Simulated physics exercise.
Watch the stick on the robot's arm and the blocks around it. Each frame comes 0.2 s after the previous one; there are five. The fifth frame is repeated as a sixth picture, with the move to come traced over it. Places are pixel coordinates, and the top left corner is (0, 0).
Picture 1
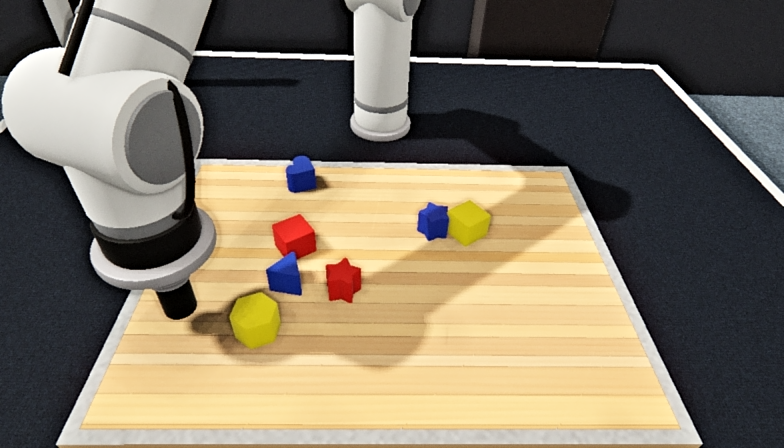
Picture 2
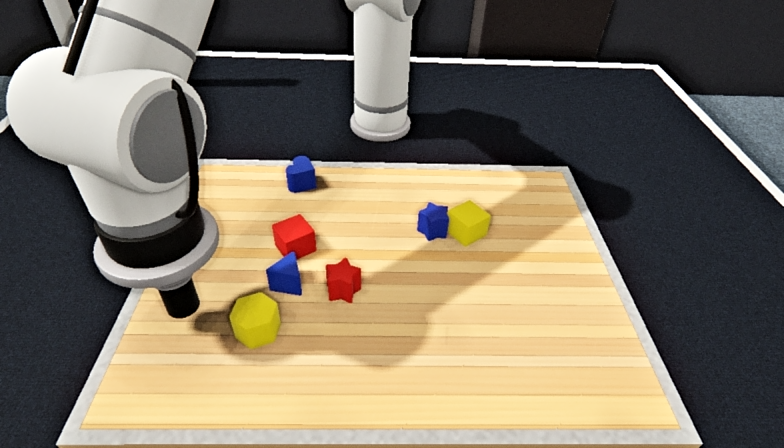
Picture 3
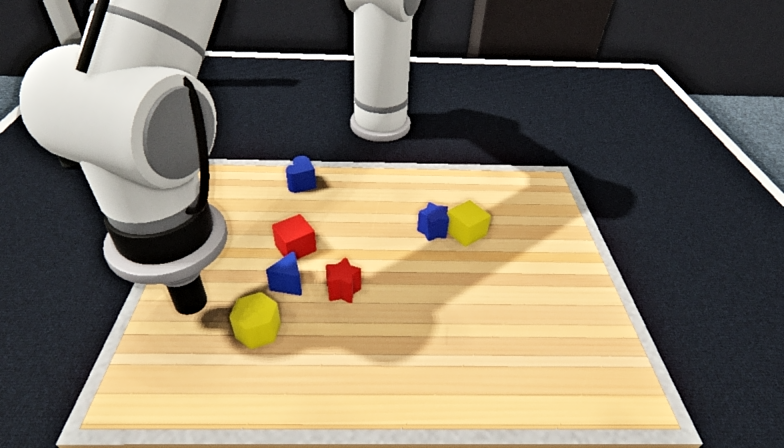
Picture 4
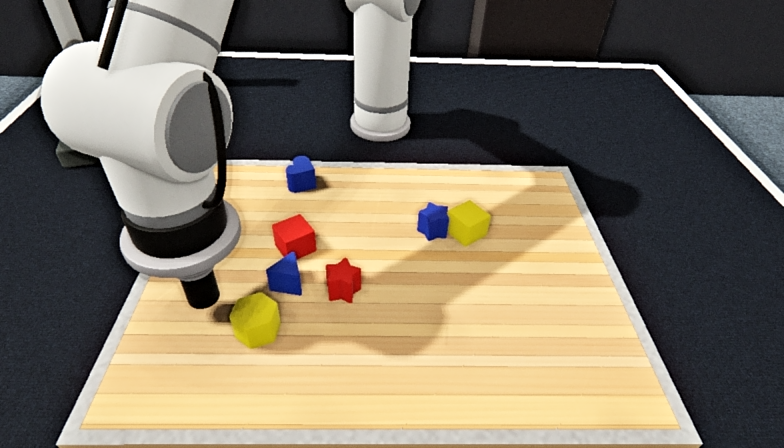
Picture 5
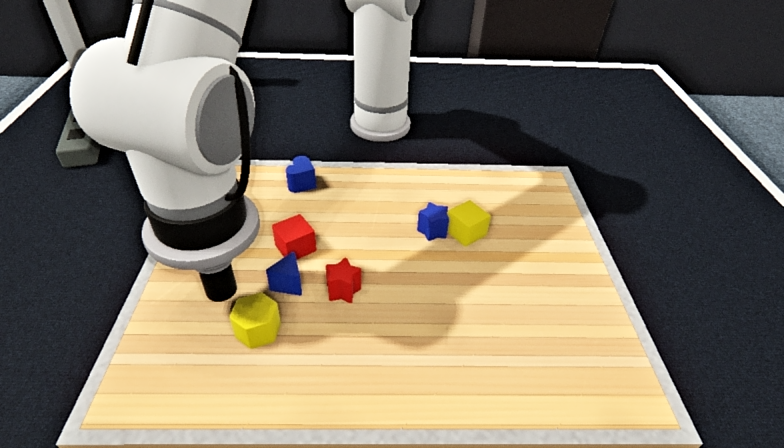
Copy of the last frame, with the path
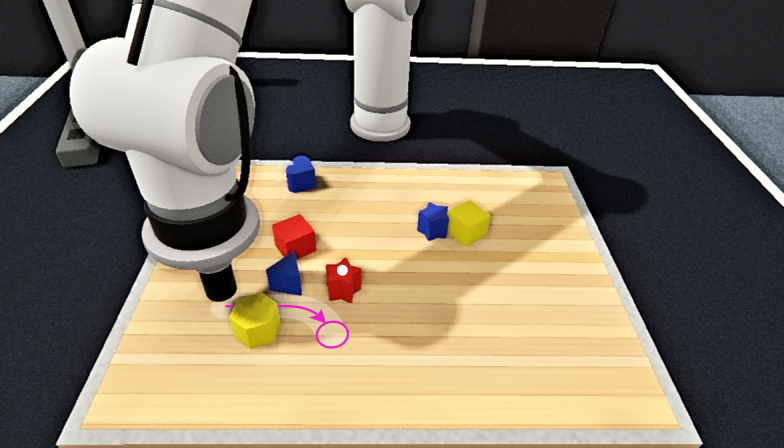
A robot arm with a black stick moves slowly right over a wooden board, its tip nearing a yellow six-sided block, while that block and the red, blue and other yellow blocks stay still.
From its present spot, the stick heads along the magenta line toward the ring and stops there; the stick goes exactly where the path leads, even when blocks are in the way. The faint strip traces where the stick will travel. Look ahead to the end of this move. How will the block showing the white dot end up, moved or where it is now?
That block is going to be left alone.
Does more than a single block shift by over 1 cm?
Final answer: No.
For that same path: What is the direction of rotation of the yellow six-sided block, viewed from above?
In a top view, it turns clockwise.
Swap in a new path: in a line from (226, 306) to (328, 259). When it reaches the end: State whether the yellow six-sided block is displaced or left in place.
It stays.
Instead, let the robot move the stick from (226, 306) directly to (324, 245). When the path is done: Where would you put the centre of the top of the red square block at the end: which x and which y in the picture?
For the centre of its top, I'd go with (309, 208).
The drawn path runs from (226, 306) over (268, 306) and (308, 309) to (332, 334); the dot is on the red star-shaped block.
On the path given first. One third of the way, stick (265, 291); yellow six-sided block (266, 315), turned 30° clockwise.
Two thirds of the way, stick (306, 294); yellow six-sided block (272, 316), turned 50° clockwise.
At the end, stick (331, 319); yellow six-sided block (272, 316), turned 50° clockwise; red star-shaped block not moved.
